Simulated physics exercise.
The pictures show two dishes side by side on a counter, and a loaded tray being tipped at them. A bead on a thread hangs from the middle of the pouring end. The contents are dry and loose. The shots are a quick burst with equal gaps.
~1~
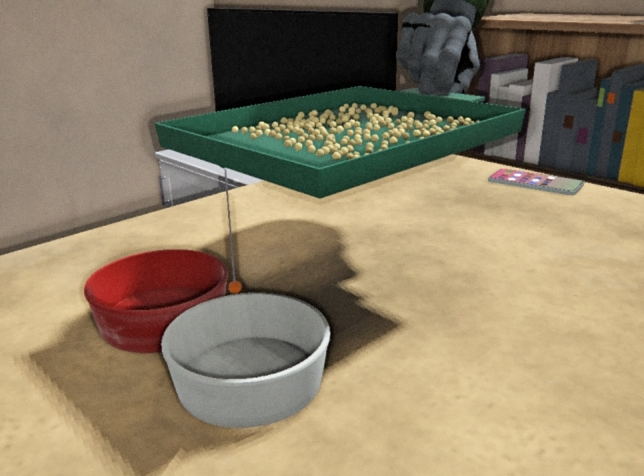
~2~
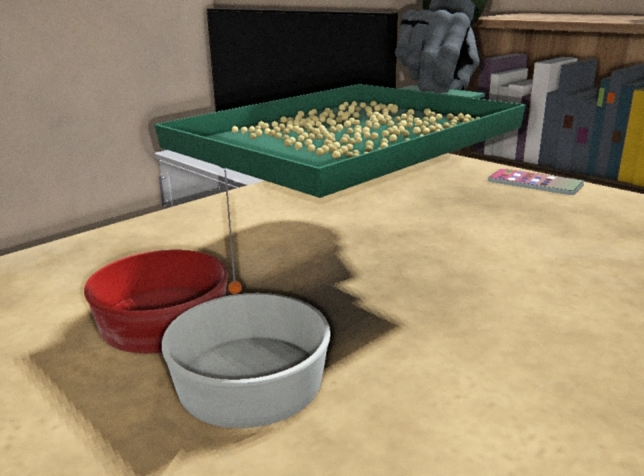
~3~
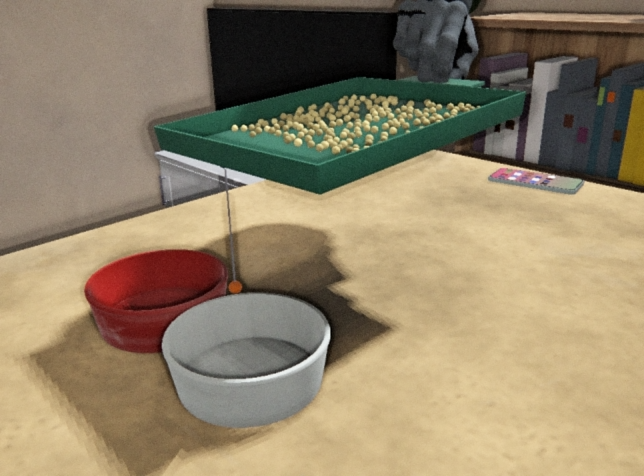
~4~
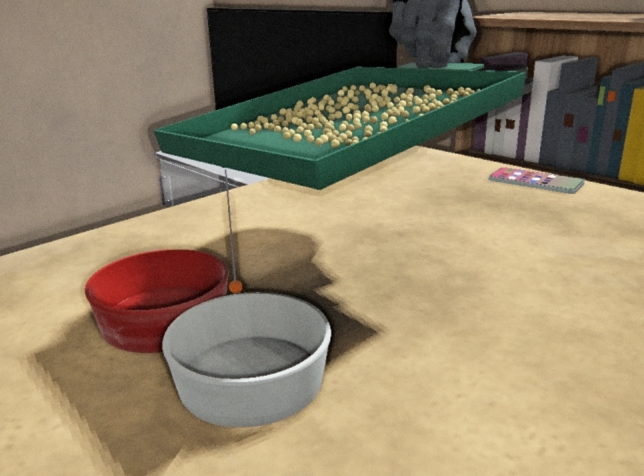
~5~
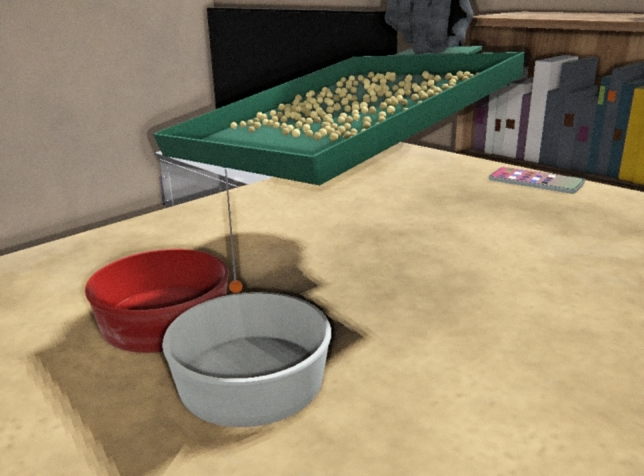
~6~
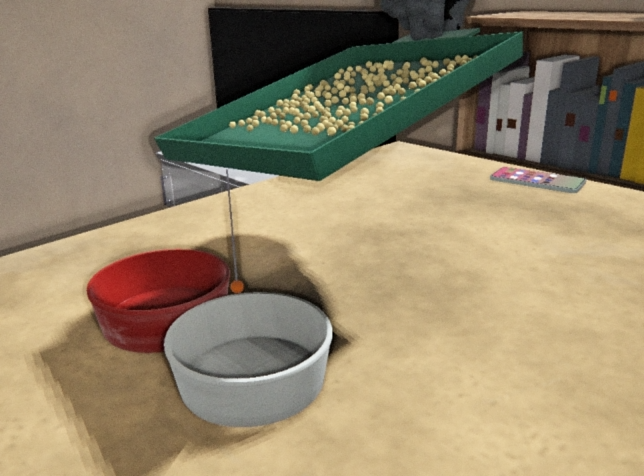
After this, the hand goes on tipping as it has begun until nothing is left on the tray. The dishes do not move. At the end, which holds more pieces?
The left dish gets more.
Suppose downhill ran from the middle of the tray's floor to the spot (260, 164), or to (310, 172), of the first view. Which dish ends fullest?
One: The dish on the right. Two: The right one.
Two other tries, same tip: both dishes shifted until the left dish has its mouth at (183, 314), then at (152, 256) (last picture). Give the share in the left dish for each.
Near 10 % and 60 %.
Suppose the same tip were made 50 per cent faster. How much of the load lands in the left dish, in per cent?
Some 100 per cent.
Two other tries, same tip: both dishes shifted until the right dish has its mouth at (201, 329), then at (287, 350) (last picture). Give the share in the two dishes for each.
The first gives 30 %, the second 100 %.
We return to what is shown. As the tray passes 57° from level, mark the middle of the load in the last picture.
Roughly at (195, 157).
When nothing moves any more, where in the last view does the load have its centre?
At about (163, 309).
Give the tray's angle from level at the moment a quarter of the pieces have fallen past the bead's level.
At about 105°.
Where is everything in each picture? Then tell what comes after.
In the first picture, corners of the pouring end at (158, 123) and (320, 168), level; middle of the load at (369, 128), soya beans; left dish at (97, 319); right dish at (180, 386); bead on its thread at (235, 287).
In the second picture, corners of the pouring end at (158, 124) and (319, 167), level; middle of the load at (369, 126).
In the third picture, corners of the pouring end at (157, 126) and (318, 164), tipped barely, lowest at the left corner; middle of the load at (369, 120).
In the fourth picture, corners of the pouring end at (157, 130) and (316, 159), tipped a little, lowest at the left corner; middle of the load at (368, 110).
In the fifth picture, corners of the pouring end at (156, 133) and (313, 155), tipped a little, lowest at the left corner; middle of the load at (367, 100).
In the sixth picture, corners of the pouring end at (157, 137) and (311, 151), tipped a little, lowest at the left corner; middle of the load at (364, 91); left dish at (99, 319); right dish at (183, 386).
Soon after the last picture, tray tipped steeply; nearly all on the tray; a stray few in the left dish; a stray few outside both; a stray few in the air.
A little later, tray tipped right over; most on the tray; a small part in the left dish; a stray few outside both; a stray few in the air.
Later still, tray tipped past a quarter turn; a stray few in the right dish; nearly all in the left dish; a stray few outside both.
At rest, tray tipped past a quarter turn; a stray few in the right dish; nearly all in the left dish; a stray few outside both.
